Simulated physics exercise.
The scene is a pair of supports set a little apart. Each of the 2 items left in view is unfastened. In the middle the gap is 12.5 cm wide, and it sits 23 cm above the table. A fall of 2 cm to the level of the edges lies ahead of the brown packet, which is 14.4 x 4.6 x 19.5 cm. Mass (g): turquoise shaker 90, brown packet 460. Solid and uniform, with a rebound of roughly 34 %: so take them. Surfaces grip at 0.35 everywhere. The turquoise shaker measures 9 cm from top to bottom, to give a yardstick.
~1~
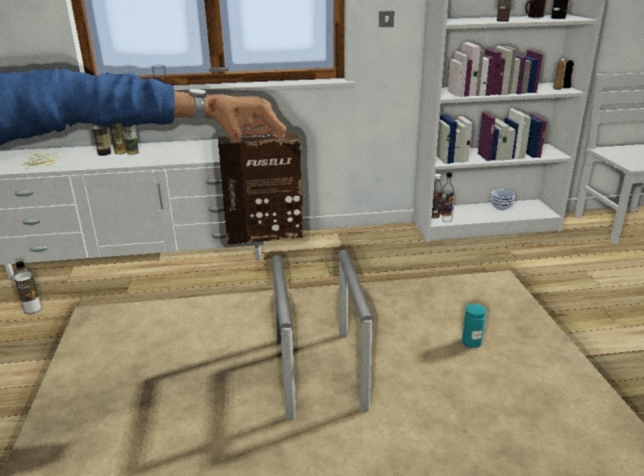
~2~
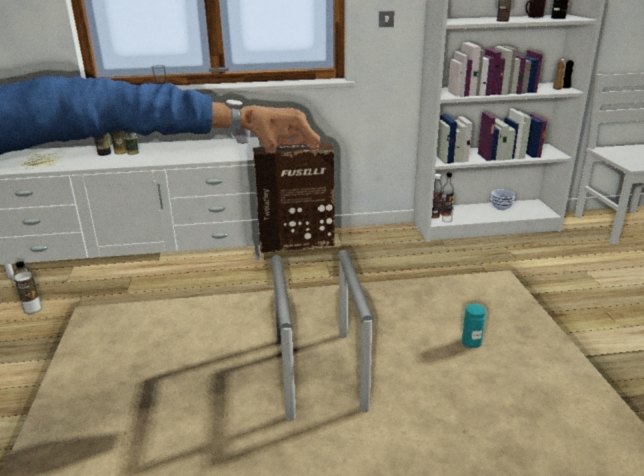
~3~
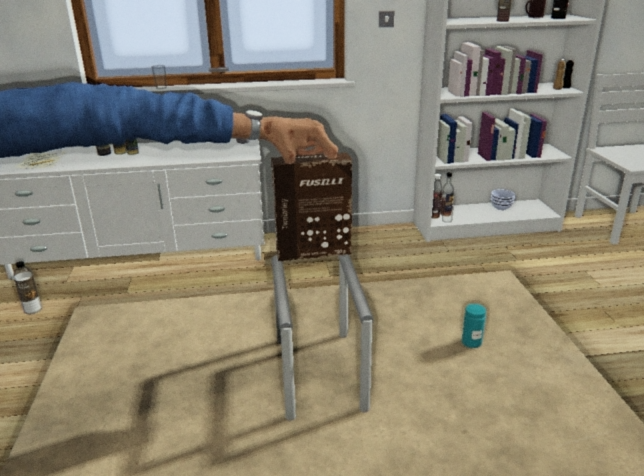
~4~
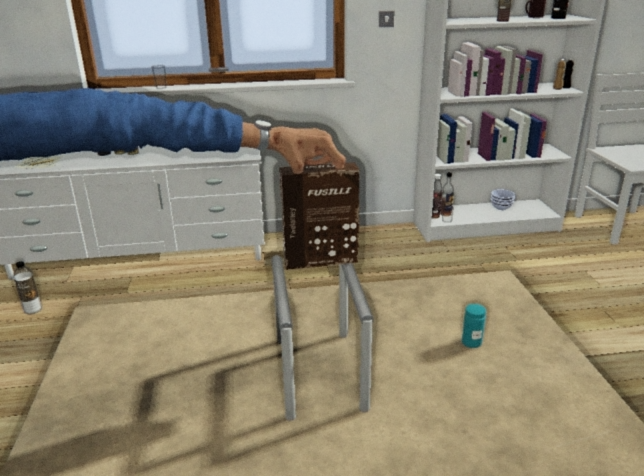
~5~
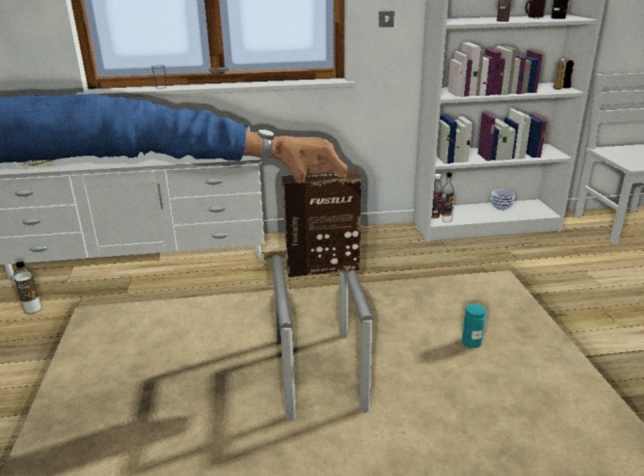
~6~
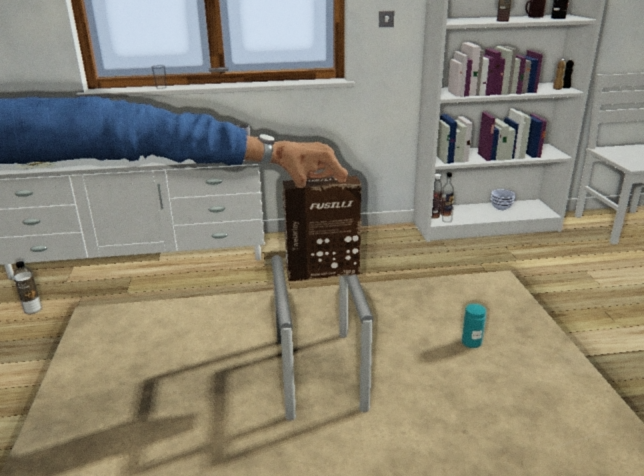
The video shows a hand in a blue sleeve carrying a brown packet rightward and lowering it until it is held still above the gap between two grey supports, while a turquoise shaker stands unmoved to the right.
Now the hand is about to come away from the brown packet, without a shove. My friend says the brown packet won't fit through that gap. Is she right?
She is right; it stays on top.
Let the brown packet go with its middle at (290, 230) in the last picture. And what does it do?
Let go, it sticks fast.
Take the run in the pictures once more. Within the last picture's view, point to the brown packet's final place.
Around (309, 261).
Then, 0.20 s past the last view, brown packet at 8° to upright near (318, 242).
Then, 0.30 s past the last view, brown packet at 44° to upright near (307, 260).
Then, 0.40 s past the last view, brown packet at 60° to upright near (309, 261).
Finally, on their side or leaning hard on the stand or table, brown packet; turquoise shaker still in place (within 4 cm). Final places as that camera would see them, brown packet near (309, 261). The packet stays on top.
